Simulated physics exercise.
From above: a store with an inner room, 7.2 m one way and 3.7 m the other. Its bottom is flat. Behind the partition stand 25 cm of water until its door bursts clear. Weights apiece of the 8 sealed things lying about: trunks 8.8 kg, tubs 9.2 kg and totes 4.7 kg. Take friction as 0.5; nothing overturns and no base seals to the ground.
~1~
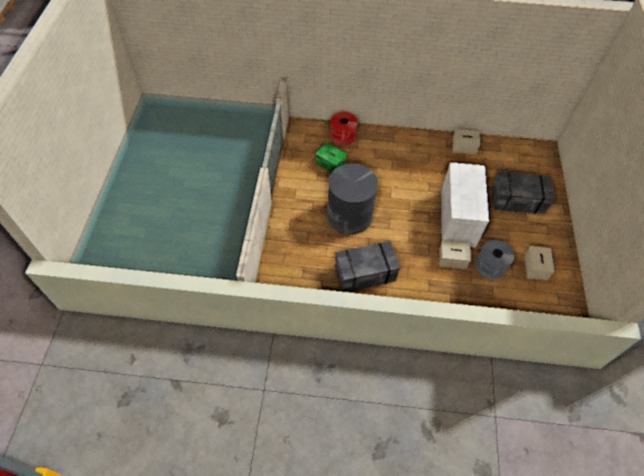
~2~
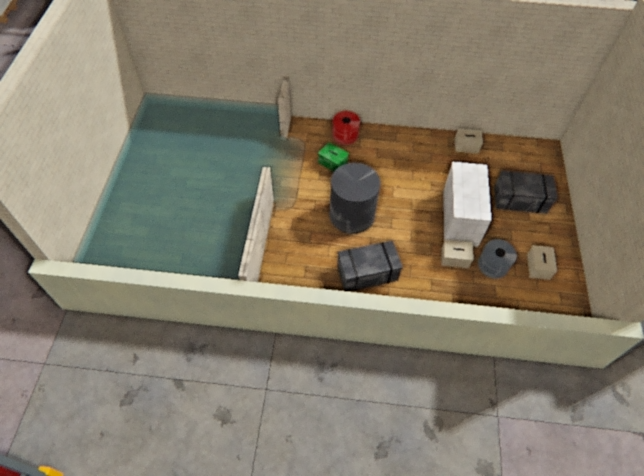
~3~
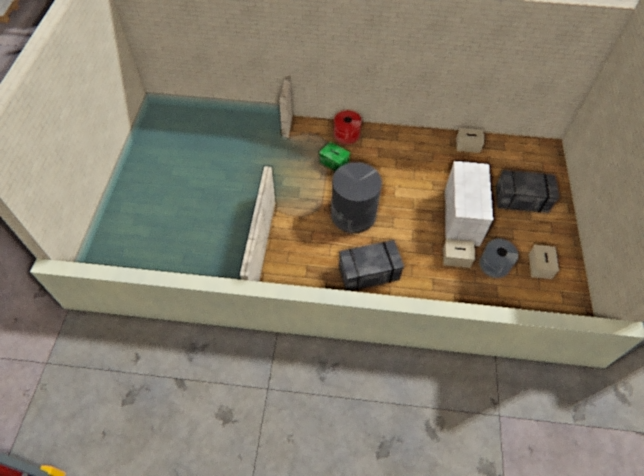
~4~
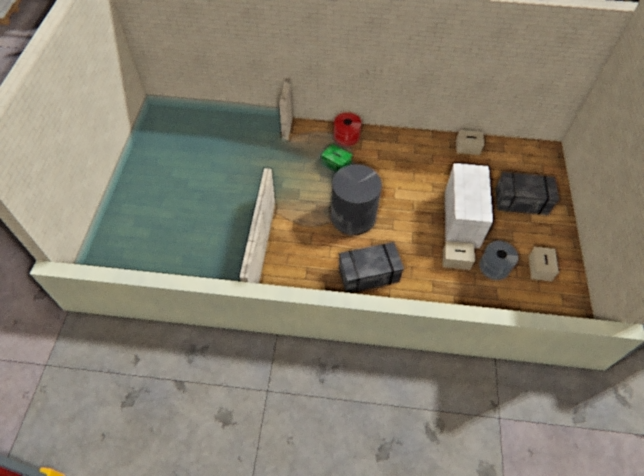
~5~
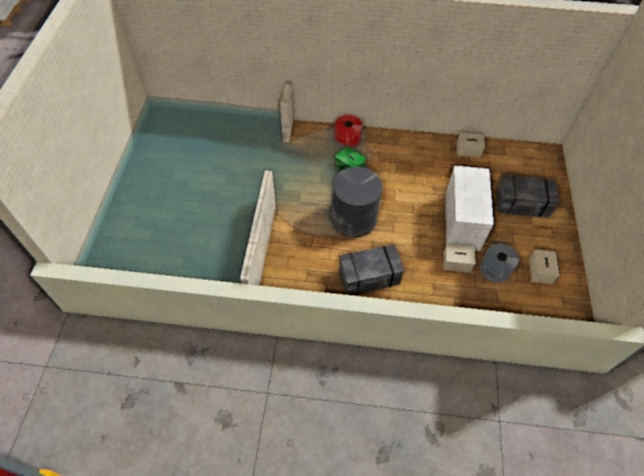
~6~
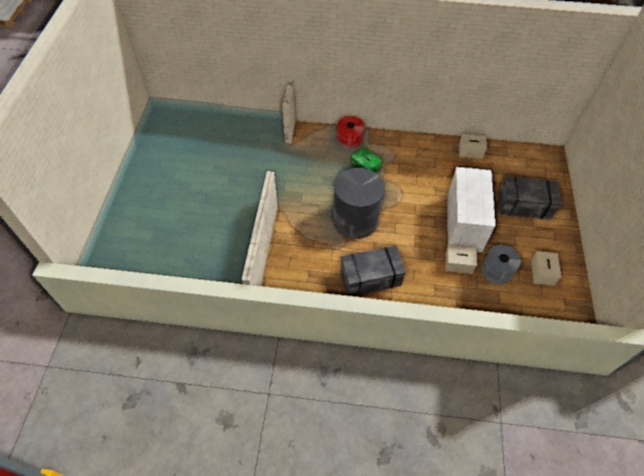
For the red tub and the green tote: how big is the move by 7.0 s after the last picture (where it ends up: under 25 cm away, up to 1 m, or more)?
Red tub gets carried off, green tote gets carried off.
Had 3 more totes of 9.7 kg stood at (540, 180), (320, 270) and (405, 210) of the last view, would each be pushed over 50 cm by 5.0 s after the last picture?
In that order: Over, under, short of it.
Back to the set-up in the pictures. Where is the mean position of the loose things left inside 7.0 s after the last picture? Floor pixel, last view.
Around (478, 291).
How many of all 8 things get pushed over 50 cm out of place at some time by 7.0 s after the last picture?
7 of them.
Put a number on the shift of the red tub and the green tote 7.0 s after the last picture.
Roughly 400 and 400 cm.
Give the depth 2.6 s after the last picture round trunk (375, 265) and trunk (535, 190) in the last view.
About 2 and 2 cm.
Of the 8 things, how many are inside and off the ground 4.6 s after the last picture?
At that moment 5.
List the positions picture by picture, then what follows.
The red tub at (344, 121) rests on the ground; the green tote at (331, 154) rests on the ground; water covers 9.2 m2; 0 of 8 have shifted, in the first frame.
The red tub at (346, 121) rests on the ground; the green tote at (333, 153), on the bottom; water covers 9.7 m2; 0 of 8 have shifted, in the second frame.
The red tub at (348, 120), on the bottom; the green tote at (335, 153) rests on the ground; 10.3 m2 under water; 0 of 8 have shifted, in the third frame.
The red tub at (348, 122), on the bottom; the green tote at (337, 155), on the bottom, 3 cm from its start; water covers 11.0 m2; 0 of 8 have shifted, in the fourth frame.
The red tub at (349, 124) rests on the ground; the green tote at (350, 157) rests on the ground, 24 cm from its start; 11.4 m2 under water; 1 of 8 have shifted, in the fifth frame.
The red tub at (351, 125) rests on the ground; the green tote at (367, 158) rests on the ground, 47 cm from its start; 12.0 m2 under water; 1 of 8 have shifted, in the sixth frame.
Then, 0.6 s after the last picture the red tub is near (352, 124), 0.0 m from its start, aground; the green tote is near (418, 156), 1.3 m from its start, aground; 0 afloat.
Then, 2.6 s after the last picture the red tub is near (433, 128), 1.4 m from its start, afloat; the green tote is near (562, 158), 3.6 m from its start, afloat; 3 afloat.
Then, 4.6 s after the last picture the red tub is near (551, 190), 3.3 m from its start, afloat; the green tote is near (554, 241), 3.5 m from its start, afloat; 5 afloat.
Then, 7.0 s after the last picture the red tub is near (555, 295), 4.1 m from its start, afloat; the green tote is near (540, 321), 3.9 m from its start, afloat; 8 afloat.
